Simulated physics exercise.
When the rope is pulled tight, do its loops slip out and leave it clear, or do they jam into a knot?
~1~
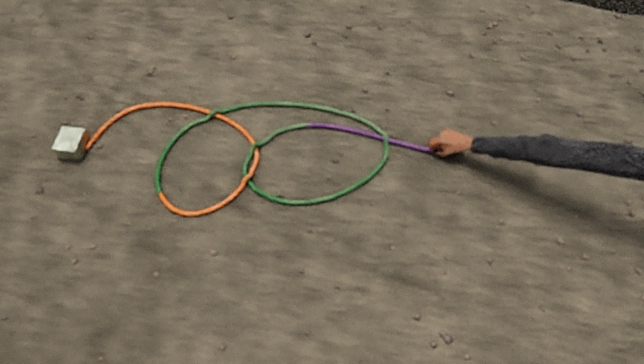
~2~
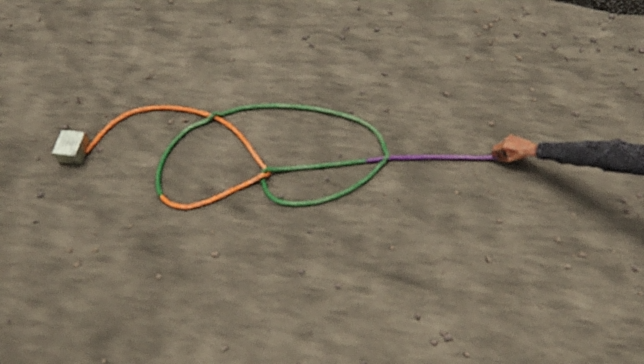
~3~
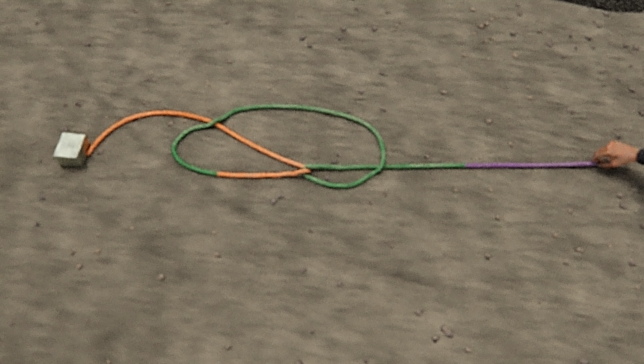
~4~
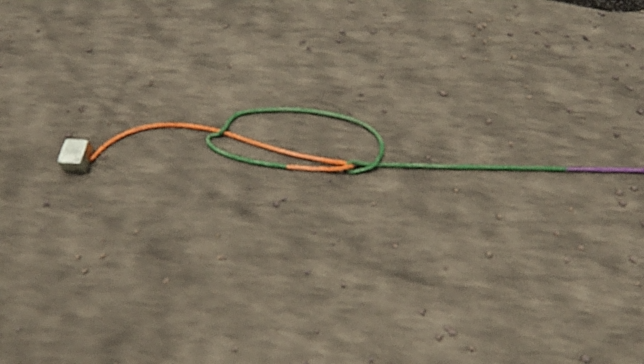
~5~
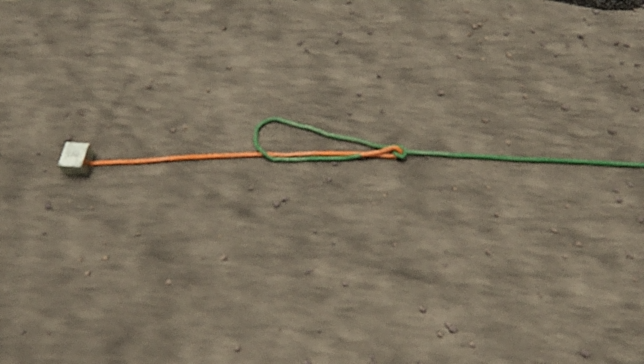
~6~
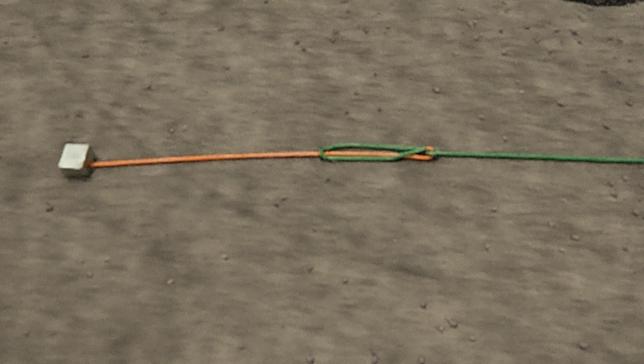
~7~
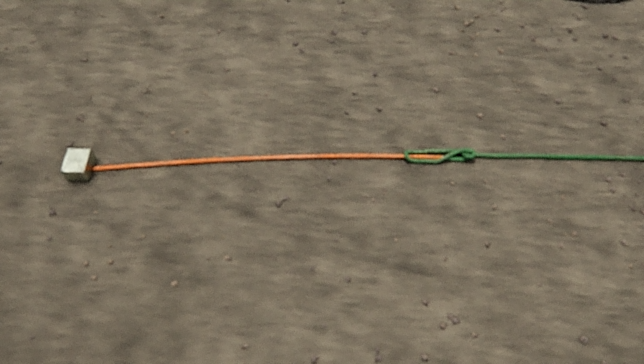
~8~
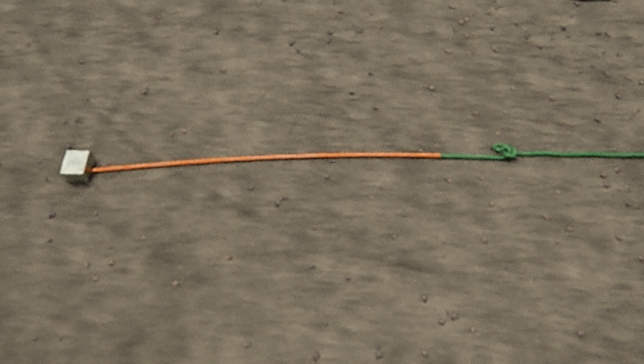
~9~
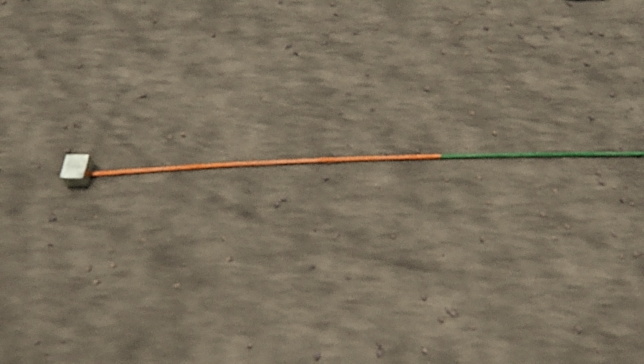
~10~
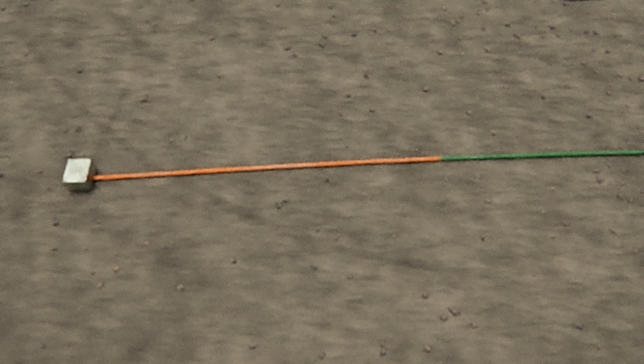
The loops slip out and the rope runs clear. It ends as a straight line with no knot in view.
